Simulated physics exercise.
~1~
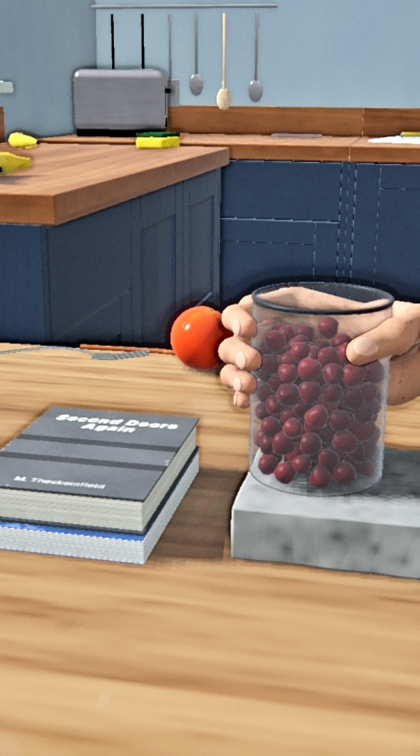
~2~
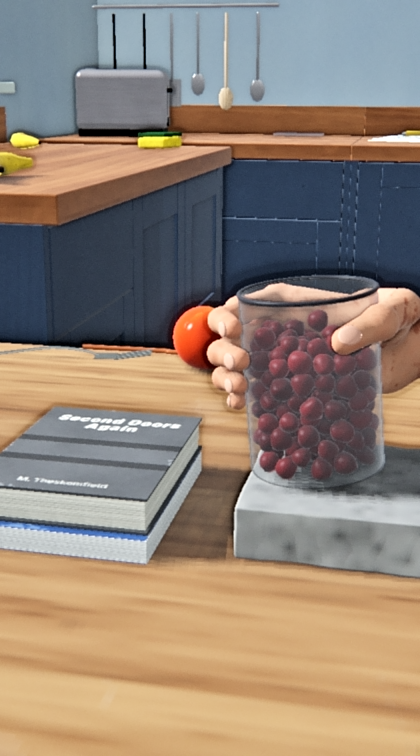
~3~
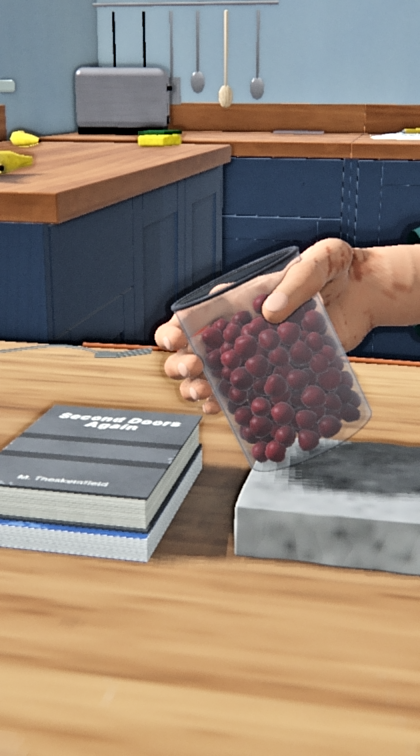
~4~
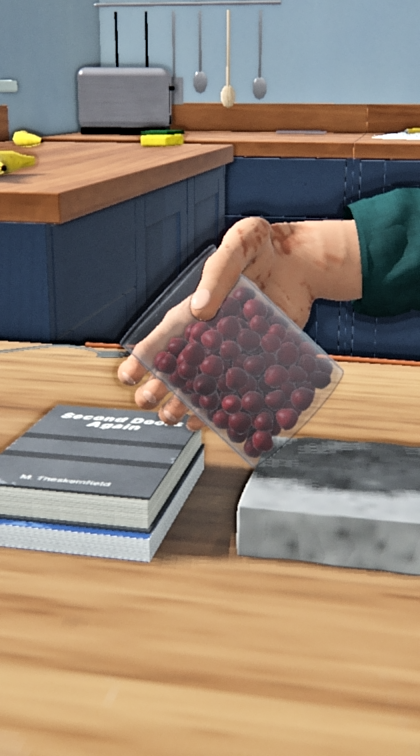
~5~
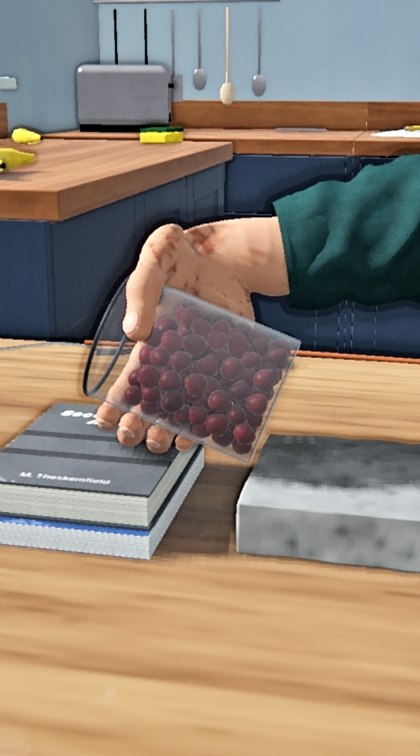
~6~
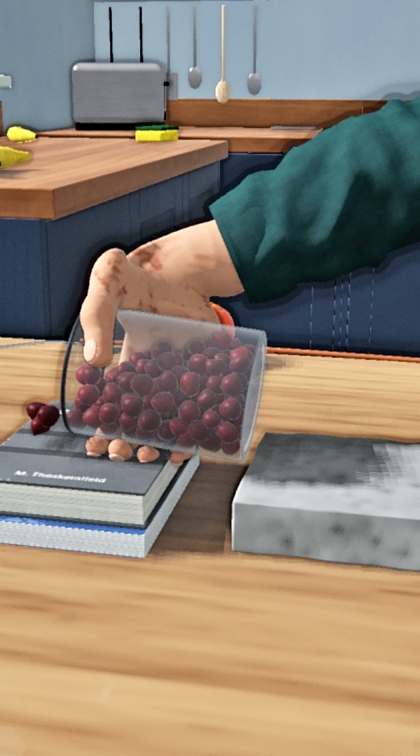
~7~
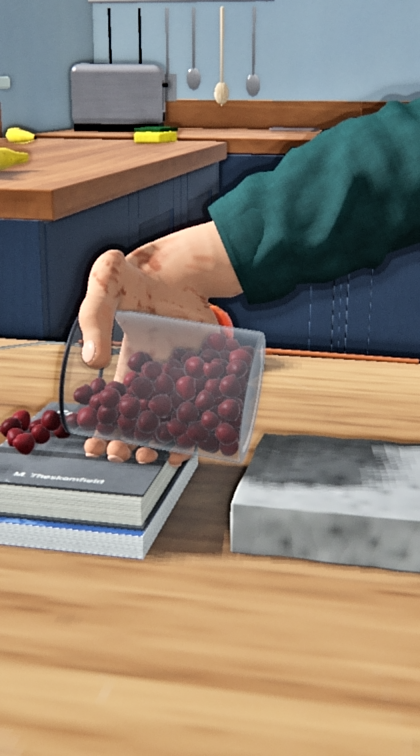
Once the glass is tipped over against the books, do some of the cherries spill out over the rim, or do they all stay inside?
Some of them spill over the rim onto the top book, though most of the cherries are still in the glass when the clip ends.
